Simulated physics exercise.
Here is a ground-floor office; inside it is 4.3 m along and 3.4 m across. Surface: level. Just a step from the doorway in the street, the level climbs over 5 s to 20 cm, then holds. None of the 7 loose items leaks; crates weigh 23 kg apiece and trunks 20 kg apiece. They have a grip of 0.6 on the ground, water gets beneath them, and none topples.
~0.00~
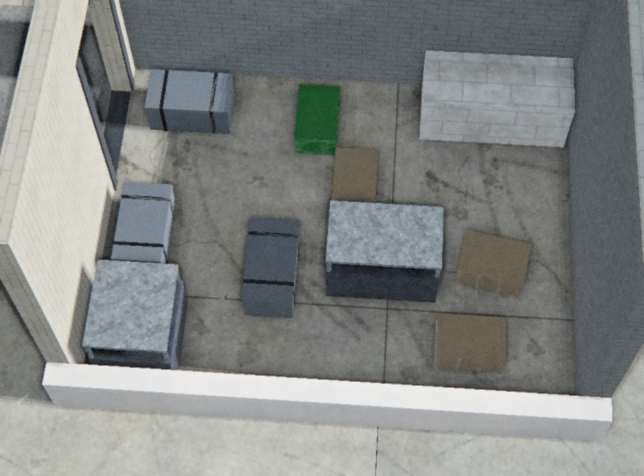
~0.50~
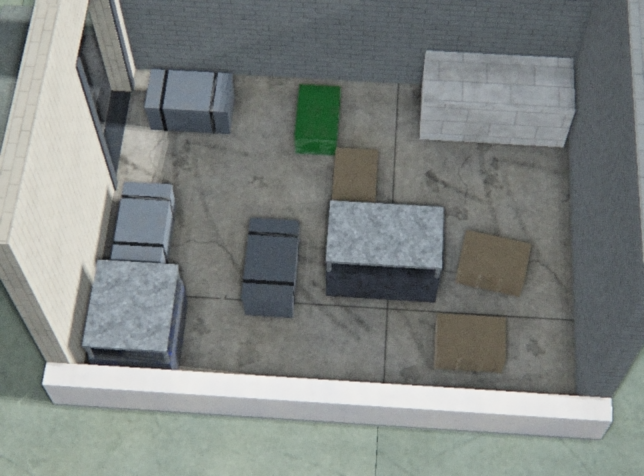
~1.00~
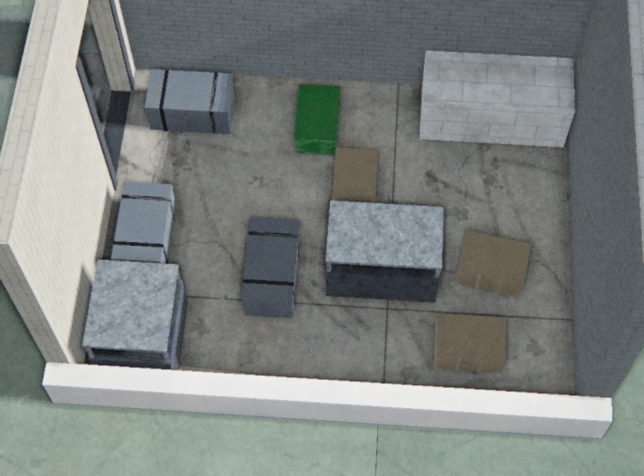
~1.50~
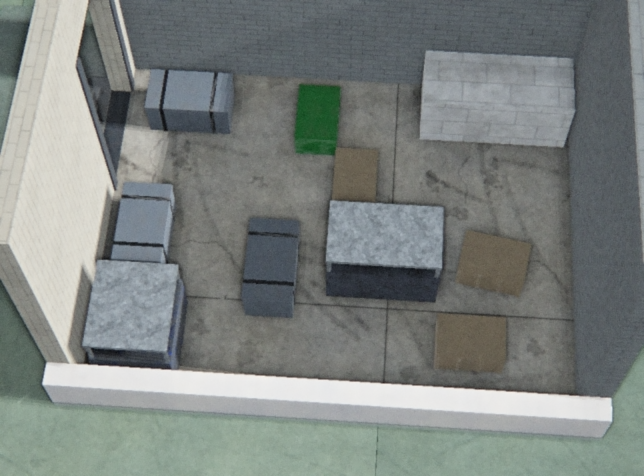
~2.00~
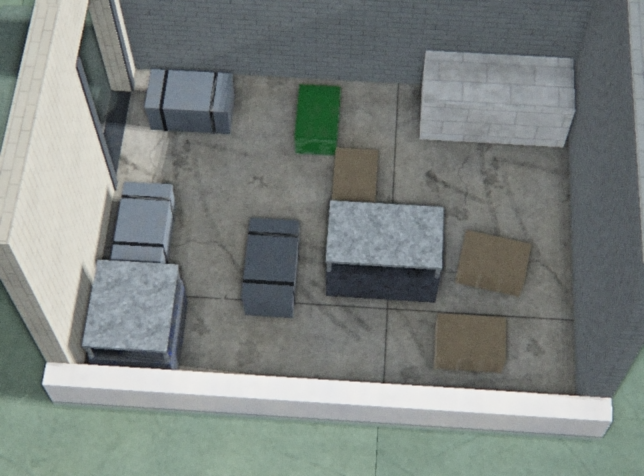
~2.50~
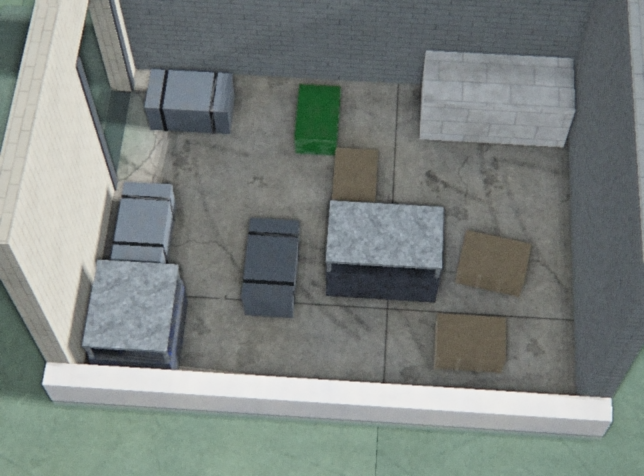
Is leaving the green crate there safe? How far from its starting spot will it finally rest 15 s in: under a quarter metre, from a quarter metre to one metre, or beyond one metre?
It gets pushed well away.
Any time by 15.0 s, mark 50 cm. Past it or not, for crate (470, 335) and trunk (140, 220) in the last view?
Above, below.
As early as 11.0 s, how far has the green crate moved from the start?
140 cm or so by then.
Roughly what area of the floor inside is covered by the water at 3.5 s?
My estimate is roughly 1.5 m2.
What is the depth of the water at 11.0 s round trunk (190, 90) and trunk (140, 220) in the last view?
I'd estimate 13 cm for the first and 5 cm for the second.
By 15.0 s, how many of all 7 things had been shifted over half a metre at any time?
By my count, 6.
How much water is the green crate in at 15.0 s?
Depth: About 14 cm.
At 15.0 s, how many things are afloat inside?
Answer: 7.
After 3.5 s the green crate is near (318, 111), 0.0 m from its start, aground; 0 afloat.
After 6.8 s the green crate is near (336, 108), 0.2 m from its start, aground; 1 afloat.
After 11.0 s the green crate is near (458, 168), 1.5 m from its start, afloat; 4 afloat.
After 15.0 s the green crate is near (536, 205), 2.3 m from its start, afloat; 7 afloat.
